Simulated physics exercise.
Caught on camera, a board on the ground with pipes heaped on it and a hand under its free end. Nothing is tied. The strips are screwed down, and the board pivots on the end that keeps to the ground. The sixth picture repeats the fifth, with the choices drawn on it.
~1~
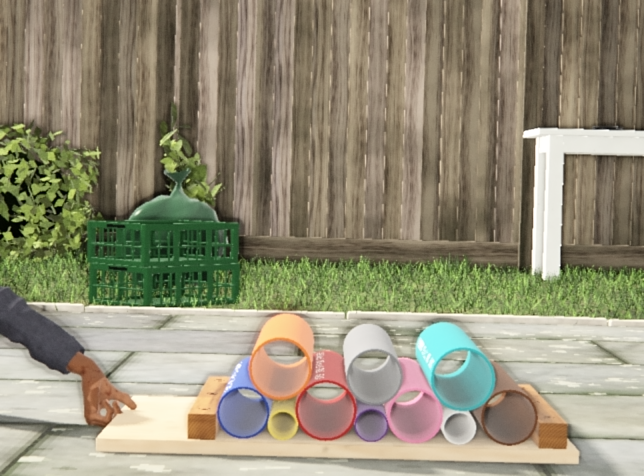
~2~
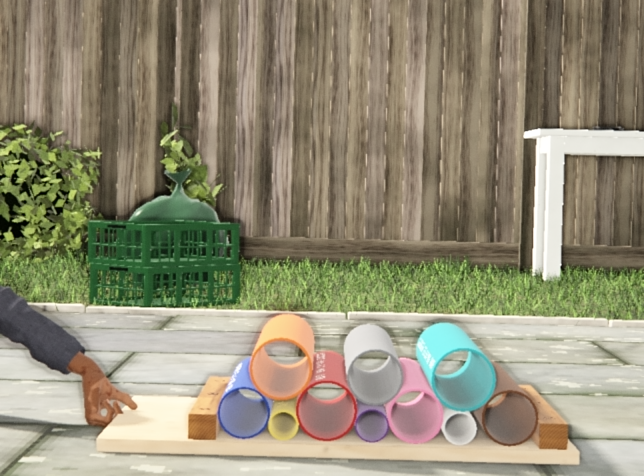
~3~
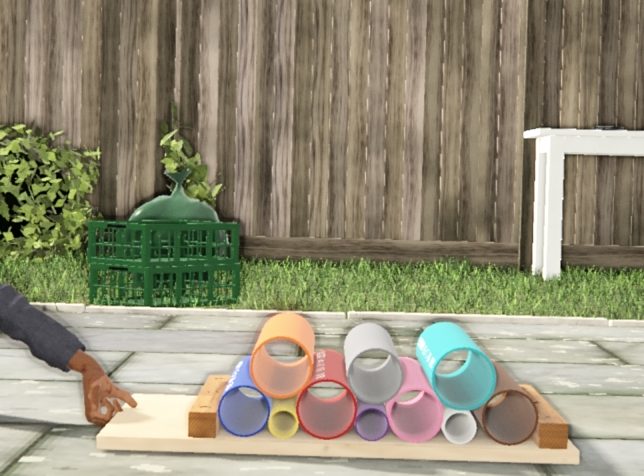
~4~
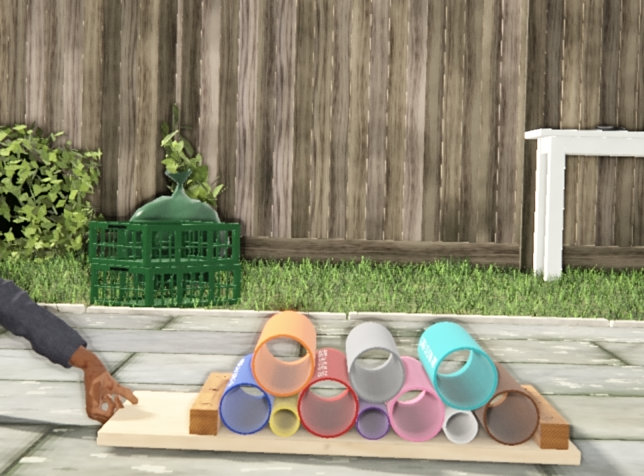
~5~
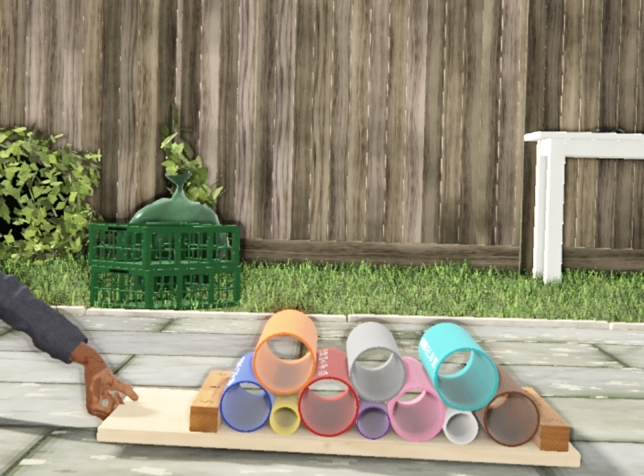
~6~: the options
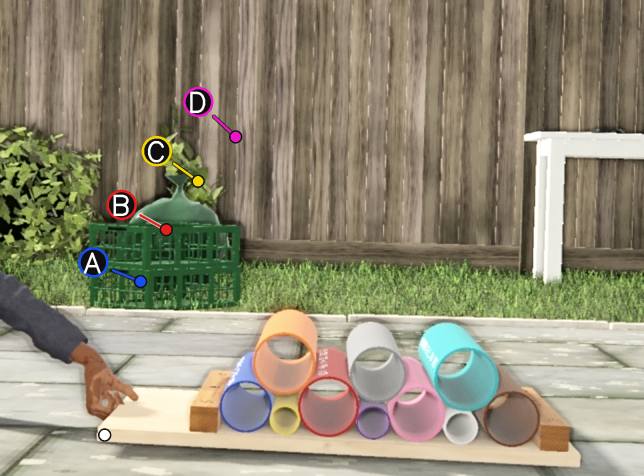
A hand in a dark sleeve holds the left end of a pale wooden board on grey paving, seen from the front with grass and a wooden fence behind. Orange, grey and turquoise pipes rest above a row of blue, yellow, red, purple, pink, white and brown ones between wooden strips. The hand raises the board's left end very slightly, the pipes shifting with it, while the view stays still.
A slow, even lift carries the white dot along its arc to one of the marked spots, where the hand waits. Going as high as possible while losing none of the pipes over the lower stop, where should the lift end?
Raise it to D.
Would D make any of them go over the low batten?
No, at D.
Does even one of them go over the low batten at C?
At C: No.
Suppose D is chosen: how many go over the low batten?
With D, none.
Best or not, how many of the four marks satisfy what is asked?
Four of them.
On the copy, A at (140, 281); B at (166, 230); C at (198, 181); D at (236, 137); the white dot at (104, 435).
On D. First, board at 21°.
Then, board at 41°.
Finally, board at 42°, none over the low batten.
By contrast, A none over the low batten; B none over the low batten; C none over the low batten.
